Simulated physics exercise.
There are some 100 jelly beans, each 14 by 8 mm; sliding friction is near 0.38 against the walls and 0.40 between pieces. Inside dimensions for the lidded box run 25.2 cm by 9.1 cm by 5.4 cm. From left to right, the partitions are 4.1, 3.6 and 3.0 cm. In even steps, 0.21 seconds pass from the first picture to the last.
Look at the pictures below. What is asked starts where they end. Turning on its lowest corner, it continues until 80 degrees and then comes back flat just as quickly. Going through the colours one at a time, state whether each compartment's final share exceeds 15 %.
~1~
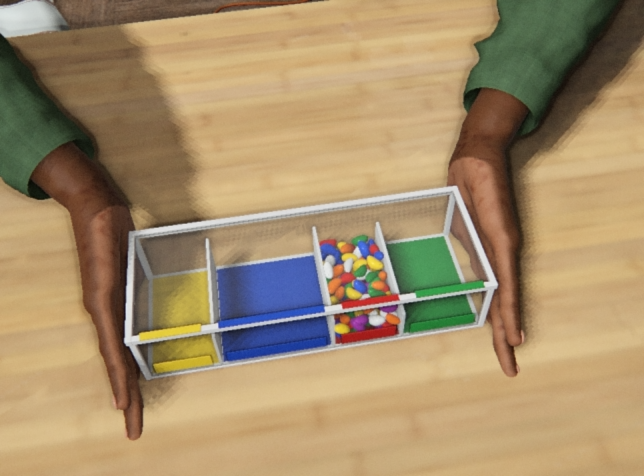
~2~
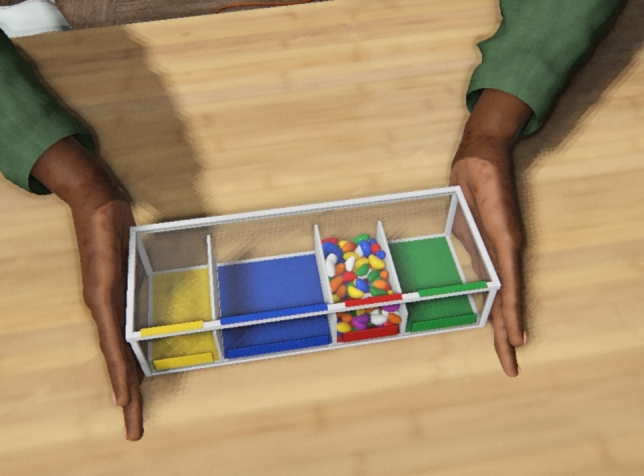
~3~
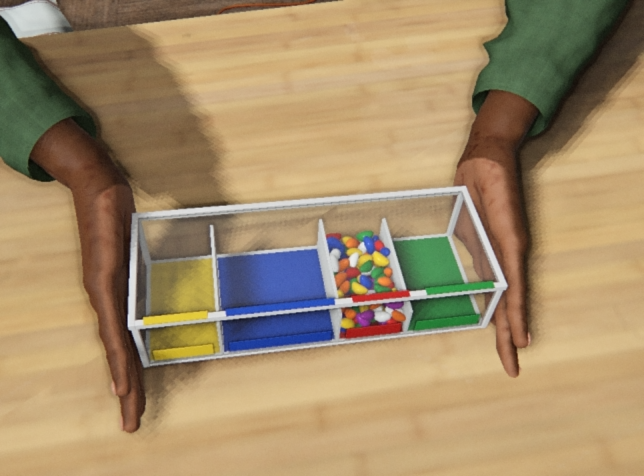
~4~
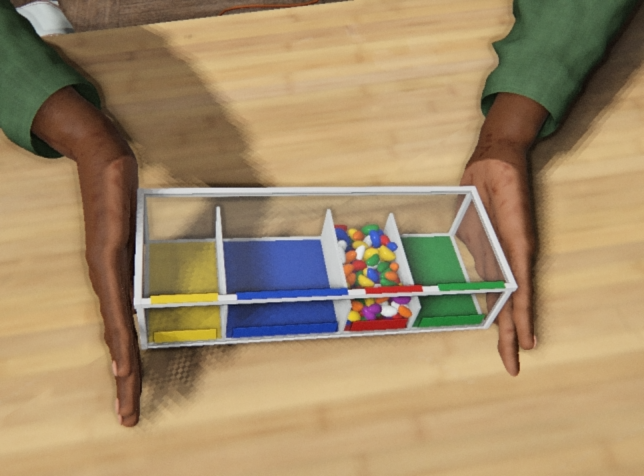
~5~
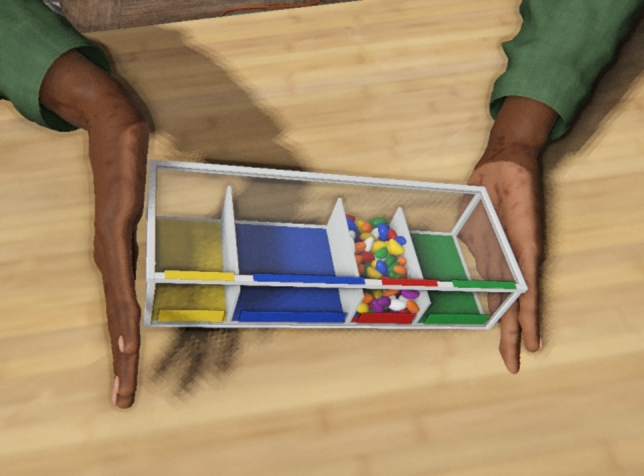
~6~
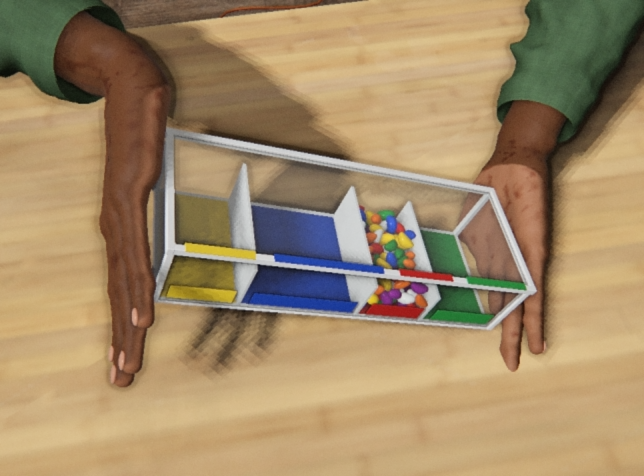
Red: Exceeds; blue: Does not exceed; green: Exceeds; yellow: Does not exceed.
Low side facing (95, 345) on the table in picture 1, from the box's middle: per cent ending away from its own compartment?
Around 50 percent of them.
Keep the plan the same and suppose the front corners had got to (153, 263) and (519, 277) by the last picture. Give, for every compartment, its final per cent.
Red = 75 %, blue = 0 %, green = 25 %, yellow = 0 %.
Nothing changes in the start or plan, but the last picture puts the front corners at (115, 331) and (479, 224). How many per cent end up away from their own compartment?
Something like 30 in a hundred.
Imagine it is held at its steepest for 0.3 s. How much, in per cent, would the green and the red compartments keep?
Result - green: 40 %, red: 60 %.
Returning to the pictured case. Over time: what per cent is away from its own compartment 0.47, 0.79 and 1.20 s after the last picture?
Sequence: 20 / 45 / 45.
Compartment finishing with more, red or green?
It's the red one that holds more.
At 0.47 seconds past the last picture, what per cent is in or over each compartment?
Red 80, blue 0, green 20, yellow 0.
Then, 0.47 s after the last picture, tilt 78 degrees; red 80 %, green 20 %.
Then, 0.79 s after the last picture, tilt 31 degrees; red 55 %, green 45 %.
Then, 1.20 s after the last picture, tilt 0 degrees; red 55 %, green 45 %.
In the end, red 55 %, blue 0 %, green 45 %, yellow 0 %.
